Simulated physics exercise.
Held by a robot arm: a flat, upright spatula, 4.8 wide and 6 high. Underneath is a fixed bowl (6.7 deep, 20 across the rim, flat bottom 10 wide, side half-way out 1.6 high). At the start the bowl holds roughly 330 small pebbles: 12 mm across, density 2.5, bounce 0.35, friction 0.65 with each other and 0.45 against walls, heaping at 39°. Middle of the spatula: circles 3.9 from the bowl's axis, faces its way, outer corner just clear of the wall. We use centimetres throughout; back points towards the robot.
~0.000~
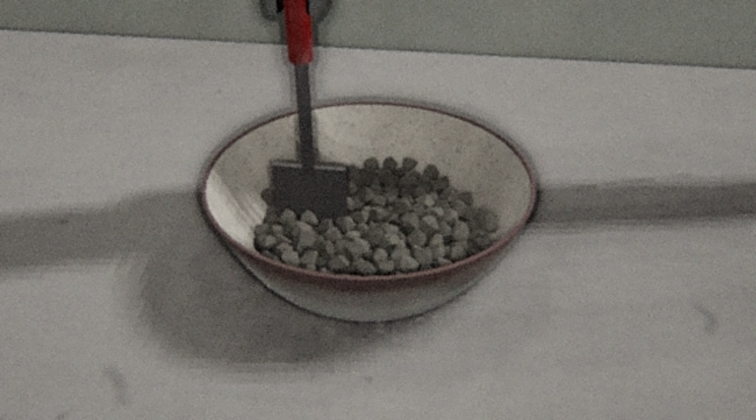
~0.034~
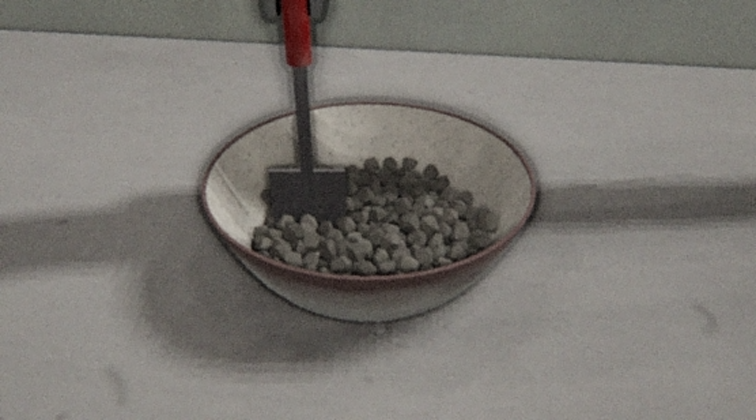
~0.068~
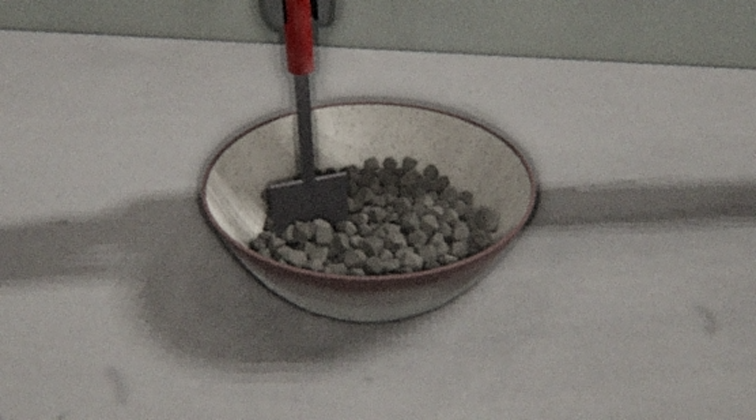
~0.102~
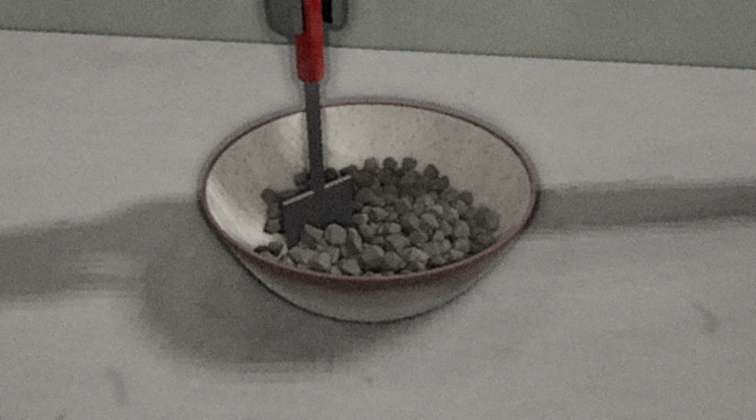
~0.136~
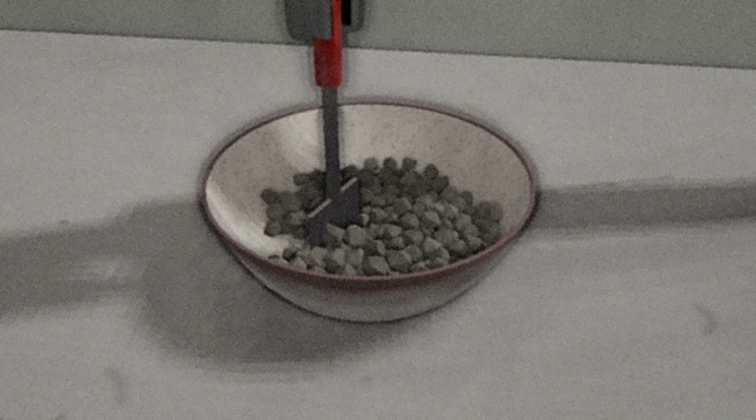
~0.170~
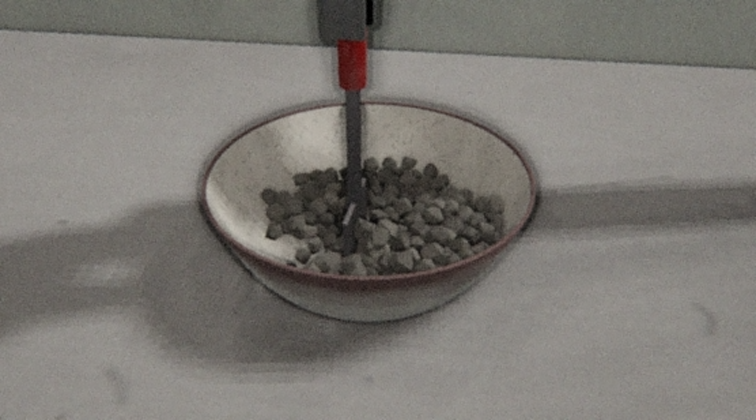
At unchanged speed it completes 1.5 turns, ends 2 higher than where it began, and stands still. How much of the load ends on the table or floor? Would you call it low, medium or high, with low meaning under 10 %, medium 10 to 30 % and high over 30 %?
I would call it low, under 10 %.
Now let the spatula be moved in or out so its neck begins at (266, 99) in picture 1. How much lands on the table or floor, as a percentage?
About 0 %.
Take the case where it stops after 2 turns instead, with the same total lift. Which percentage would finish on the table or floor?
About 5 per cent.
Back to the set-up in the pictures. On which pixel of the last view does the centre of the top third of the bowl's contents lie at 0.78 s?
I'd put it close to (350, 253).
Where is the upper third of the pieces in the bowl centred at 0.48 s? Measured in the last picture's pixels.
Upper-third centre: Approx. (354, 146) px.
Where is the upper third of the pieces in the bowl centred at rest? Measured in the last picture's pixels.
The centre is near pixel (411, 219).
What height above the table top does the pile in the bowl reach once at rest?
Roughly 6.0 centimetres.
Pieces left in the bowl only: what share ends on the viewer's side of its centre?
Close to 50 in a hundred.
After 0.48 s, 263° round, highest piece 8 above the table; 323 in the bowl, 5 on the table or floor, 3 in flight or on the tool.
After 0.78 s, 80° round, highest piece 8 above the table; 320 in the bowl, 9 on the table or floor, 2 in flight or on the tool.
After 1.14 s, 180° round, highest piece 6 above the table; 320 in the bowl, 11 on the table or floor.
After 1.84 s, 180° round, highest piece 6 above the table; 320 in the bowl, 11 on the table or floor.
At rest, 320 in the bowl, 11 on the table or floor. That is 3 % on the table or floor.
